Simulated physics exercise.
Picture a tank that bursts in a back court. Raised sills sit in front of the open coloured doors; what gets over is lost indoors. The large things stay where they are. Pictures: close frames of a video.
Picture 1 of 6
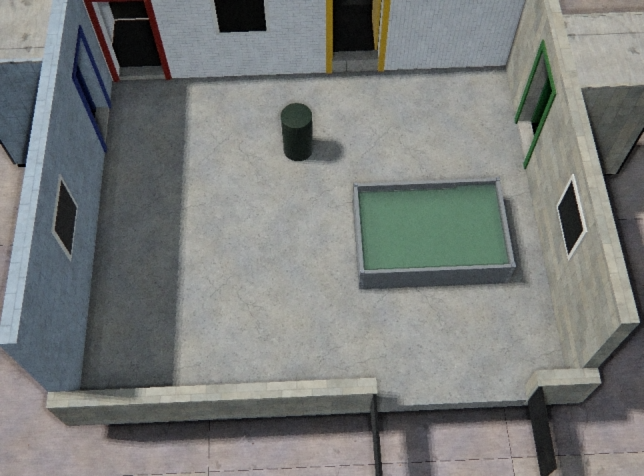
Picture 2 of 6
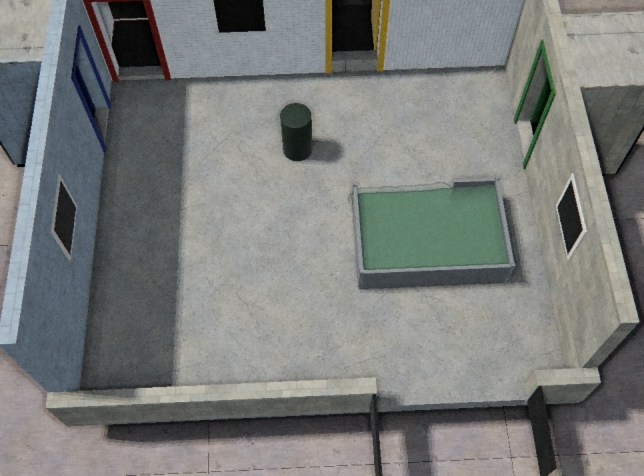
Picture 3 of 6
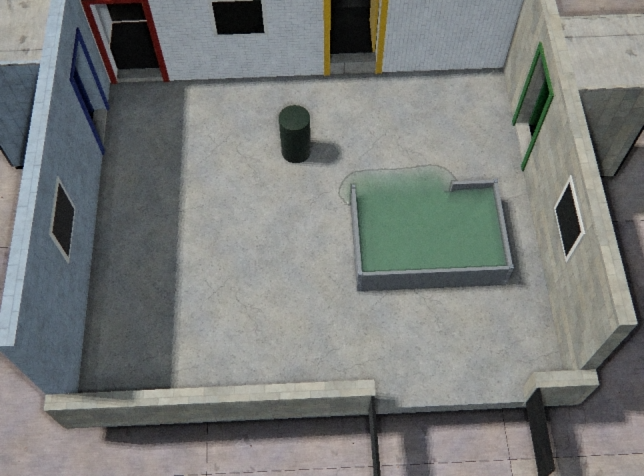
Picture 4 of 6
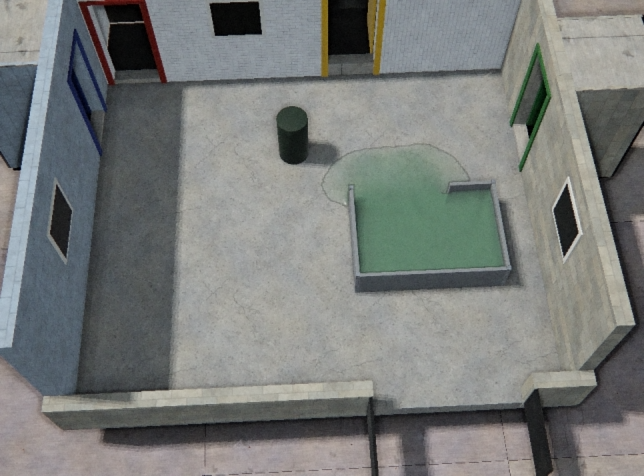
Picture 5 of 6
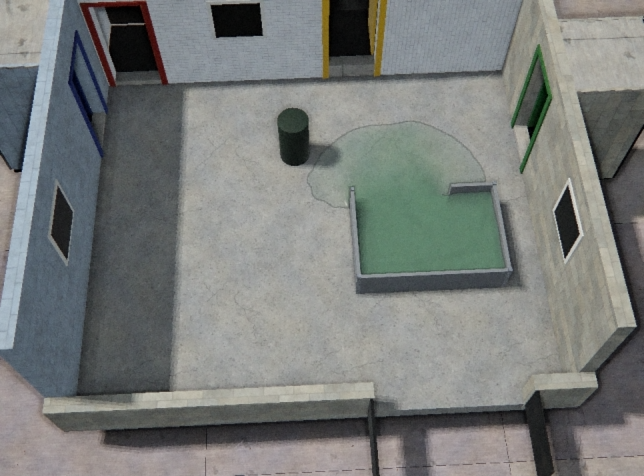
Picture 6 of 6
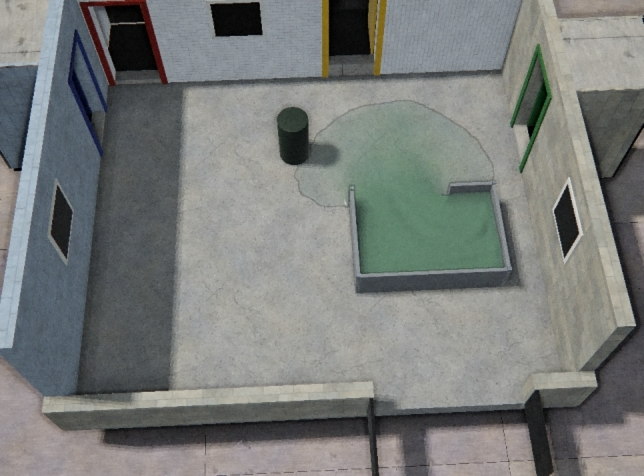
Walled back court with coloured doorways, green water pouring through a gap in a tank's far side and spreading across the floor.
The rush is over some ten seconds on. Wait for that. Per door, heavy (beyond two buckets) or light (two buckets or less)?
Yellow door - light; red door - light; green door - light; blue door - heavy.
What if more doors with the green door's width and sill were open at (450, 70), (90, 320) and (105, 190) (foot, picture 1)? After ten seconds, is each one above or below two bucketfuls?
First door gets past it, second door doesn't reach it, third door doesn't reach it.
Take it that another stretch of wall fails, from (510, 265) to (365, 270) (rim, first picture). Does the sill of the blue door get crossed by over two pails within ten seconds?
Note - blue door: Short of the mark.
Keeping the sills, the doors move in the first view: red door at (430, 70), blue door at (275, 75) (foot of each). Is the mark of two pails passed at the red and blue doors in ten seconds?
Well, the red one runs over, and as for the blue one, it runs over.
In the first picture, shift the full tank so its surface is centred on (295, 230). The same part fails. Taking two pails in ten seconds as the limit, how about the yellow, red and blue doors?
Afterwards, yellow door undershoots; red door overshoots; blue door overshoots.
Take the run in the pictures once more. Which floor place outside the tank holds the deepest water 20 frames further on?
Near (492, 70).
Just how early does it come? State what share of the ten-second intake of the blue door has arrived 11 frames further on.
My estimate: Close to 0 per cent.
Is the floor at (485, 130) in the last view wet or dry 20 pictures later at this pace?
Looking there, it would be swamped.
A moment on, water covers 20 % of the floor; the yellow door wet at the sill, nothing in, the red door not reached, the green door wet at the sill, nothing in, the blue door not reached.
Next, water covers 25 % of the floor; the yellow door wet at the sill, nothing in, the red door not reached, the green door wet at the sill, nothing in, the blue door not reached.
Then, water covers 40 % of the floor; the yellow door wet at the sill, nothing in, the red door wet at the sill, nothing in, the green door wet at the sill, nothing in, the blue door wet at the sill, nothing in.
Later, water covers 60 % of the floor; the yellow door wet at the sill, nothing in, the red door under two buckets in, the green door wet at the sill, nothing in, the blue door over two buckets in.
In the end, water covers 85 % of the floor; the yellow door wet at the sill, nothing in, the red door under two buckets in, the green door wet at the sill, nothing in, the blue door over two buckets in.
